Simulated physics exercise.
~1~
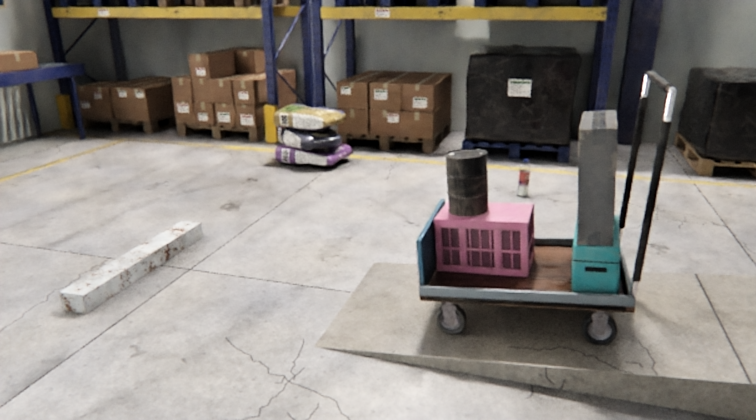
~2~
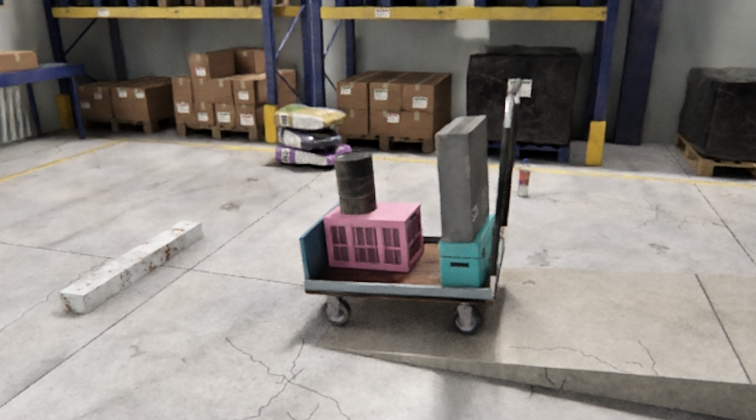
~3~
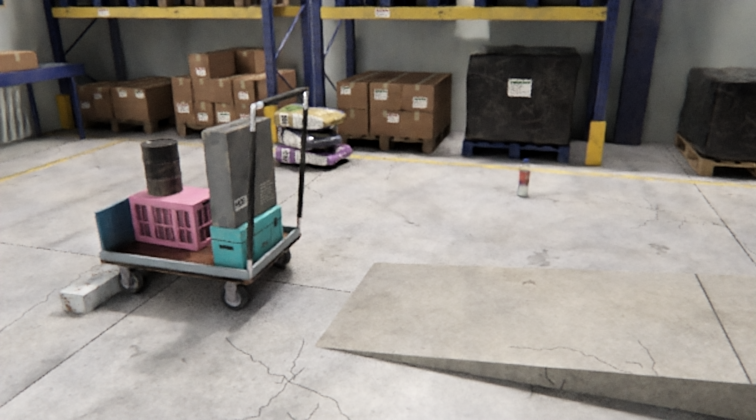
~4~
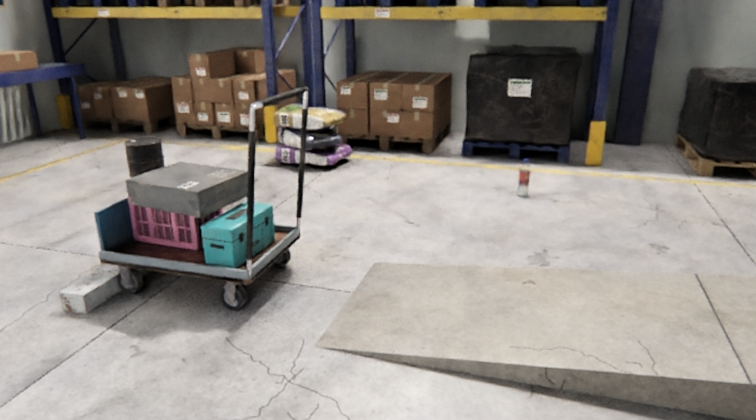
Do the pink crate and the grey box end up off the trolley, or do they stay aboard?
Both stay aboard the trolley, though the grey box ends up on its side.
